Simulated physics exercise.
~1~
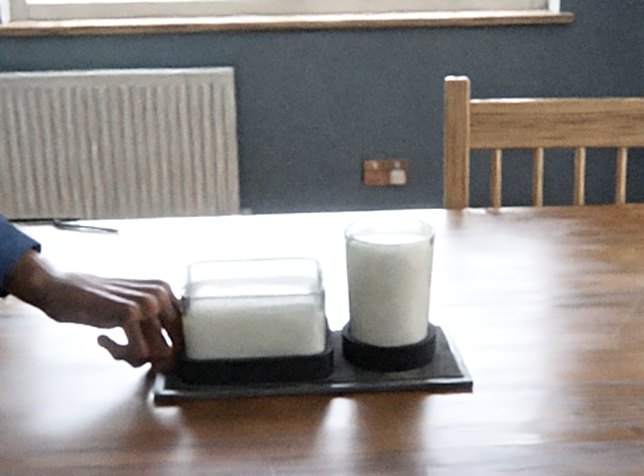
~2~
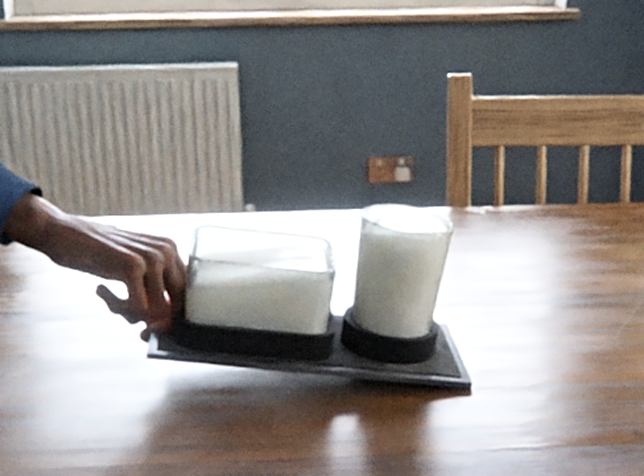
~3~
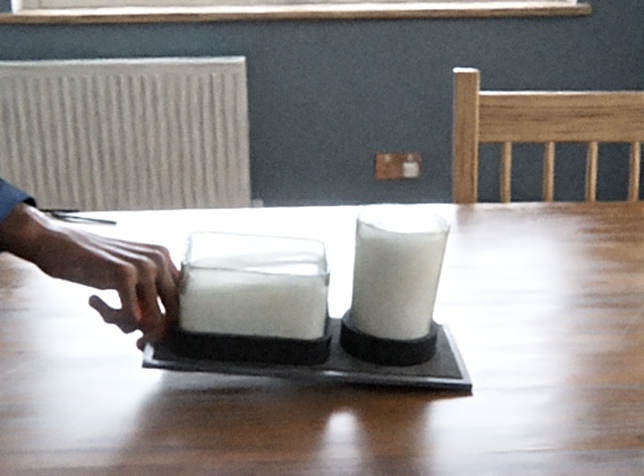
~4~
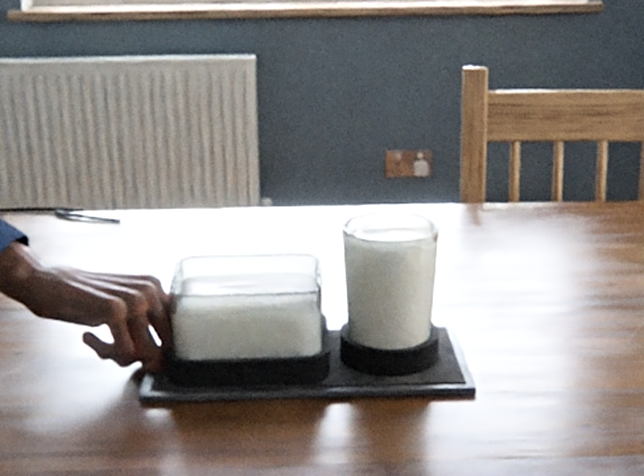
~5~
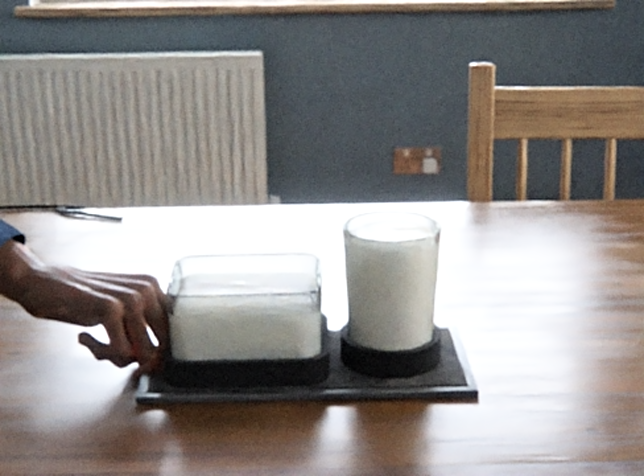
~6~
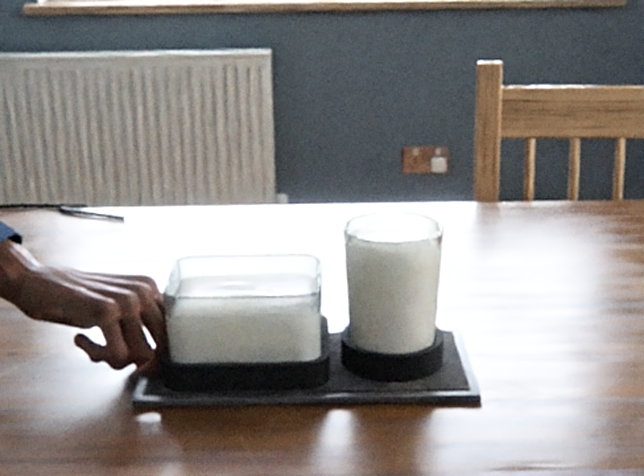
On a wooden table, a hand gently tilting up a tray holding two milk-filled glass containers, then lowering it flat without visible spills.
